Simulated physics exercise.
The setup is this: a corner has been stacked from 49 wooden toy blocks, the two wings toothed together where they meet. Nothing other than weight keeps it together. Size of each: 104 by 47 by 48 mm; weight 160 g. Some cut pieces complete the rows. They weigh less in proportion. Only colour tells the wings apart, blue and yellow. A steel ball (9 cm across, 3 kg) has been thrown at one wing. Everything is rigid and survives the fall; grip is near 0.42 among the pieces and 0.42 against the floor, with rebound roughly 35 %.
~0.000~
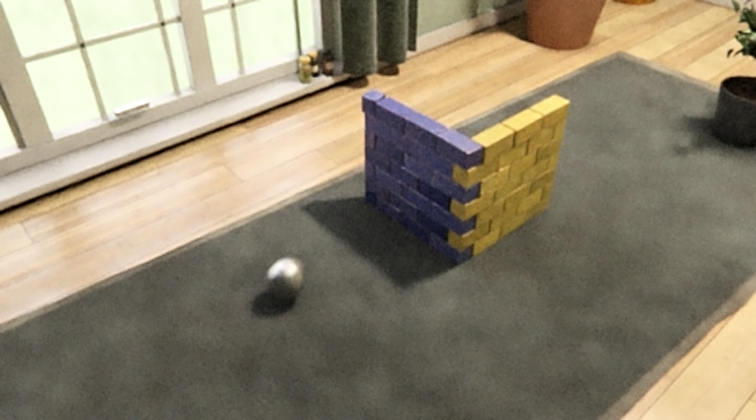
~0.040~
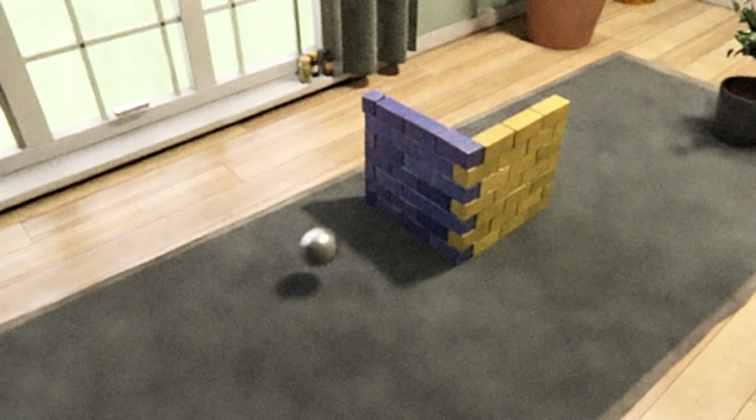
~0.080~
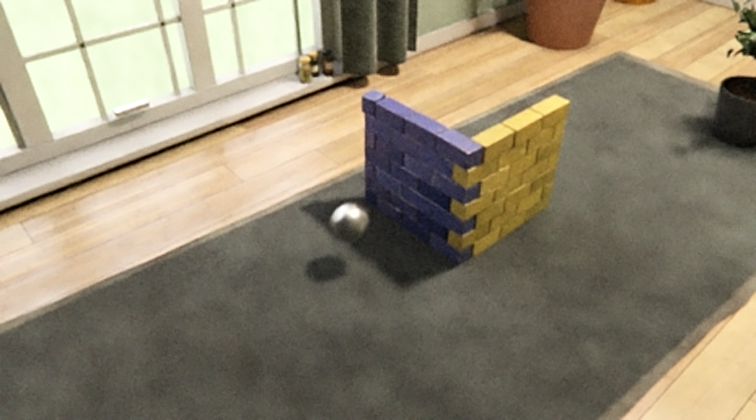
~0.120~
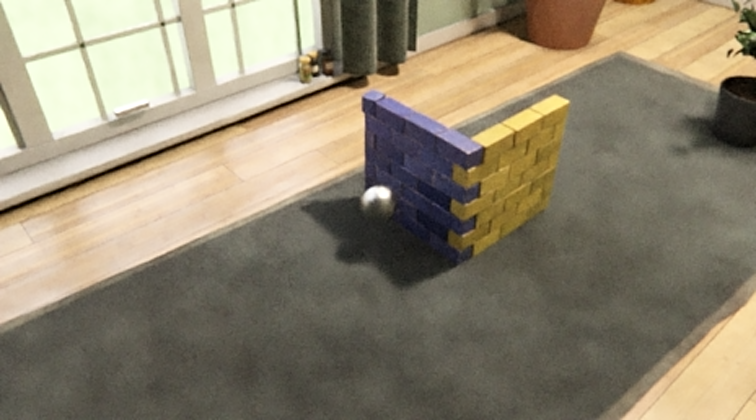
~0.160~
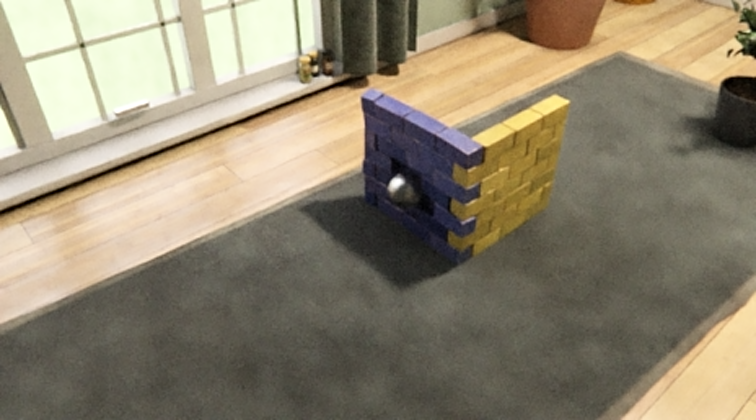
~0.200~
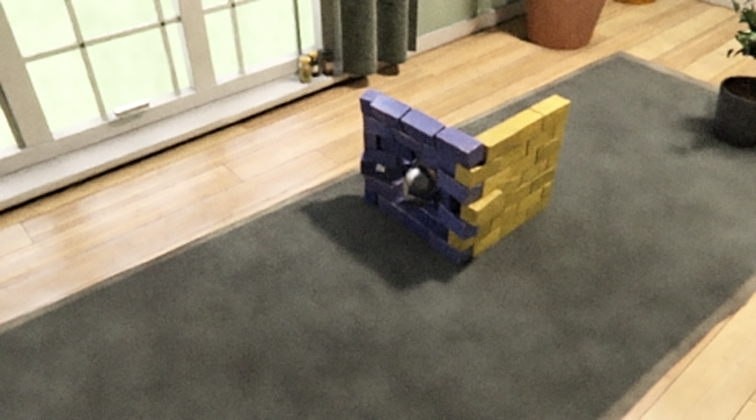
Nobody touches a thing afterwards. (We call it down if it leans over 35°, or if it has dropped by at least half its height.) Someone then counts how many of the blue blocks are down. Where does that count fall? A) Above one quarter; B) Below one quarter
Option A: Above one quarter.
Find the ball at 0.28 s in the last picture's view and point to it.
Pixel position: Around (454, 172).
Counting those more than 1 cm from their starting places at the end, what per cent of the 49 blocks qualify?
40 per cent.
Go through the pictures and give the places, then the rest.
In the first picture (places mark the middle of the side facing us), ball (286, 279) 34 cm from contact, 2.7 m/s; top blue block (368, 107); top yellow block (493, 134); nothing disturbed.
The second picture shows ball (319, 248) 24 cm from contact, 2.6 m/s; top blue block (368, 107).
The third picture shows ball (350, 223) 15 cm from contact, 2.5 m/s; top blue block (368, 107).
The fourth picture shows ball (380, 203) 48 mm from contact, 2.4 m/s; top blue block (368, 107).
The fifth picture shows ball (406, 191) after contact, 1.6 m/s; top blue block (368, 106) leaning 5°; steepest lean 7°, the block at (388, 117); 16 disturbed, none down.
The sixth picture shows ball (423, 179) after contact, 1.6 m/s; top blue block (367, 107) leaning 7°; top yellow block (496, 134) leaning 3°; steepest lean 21°, the block at (386, 119); 24 disturbed, none down.
After 0.28 s, ball still moving; 5 of the 25 blue blocks down (5 of 49 in all colours); top blue block leaning 8°; top yellow block shifted 9 mm.
After 0.40 s, ball still moving; 9 of the 25 blue blocks down (9 of 49 in all colours); top blue block leaning 23°; top yellow block shifted 8 mm.
After 0.56 s, ball still moving; 13 of the 25 blue blocks down (13 of 49 in all colours); top blue block on its side; top yellow block shifted 8 mm.
After 0.76 s, ball still moving; 14 of the 25 blue blocks down (14 of 49 in all colours); top blue block leaning 65°, 23 cm lower; top yellow block shifted 8 mm.
At rest (1.6 s), ball rolling away; 14 of the 25 blue blocks down (14 of 49 in all colours); top blue block 29 cm lower; top yellow block shifted 8 mm. That is 56 per cent. As the last picture would show them, middles, top blue block near (426, 208), top yellow block near (495, 144).
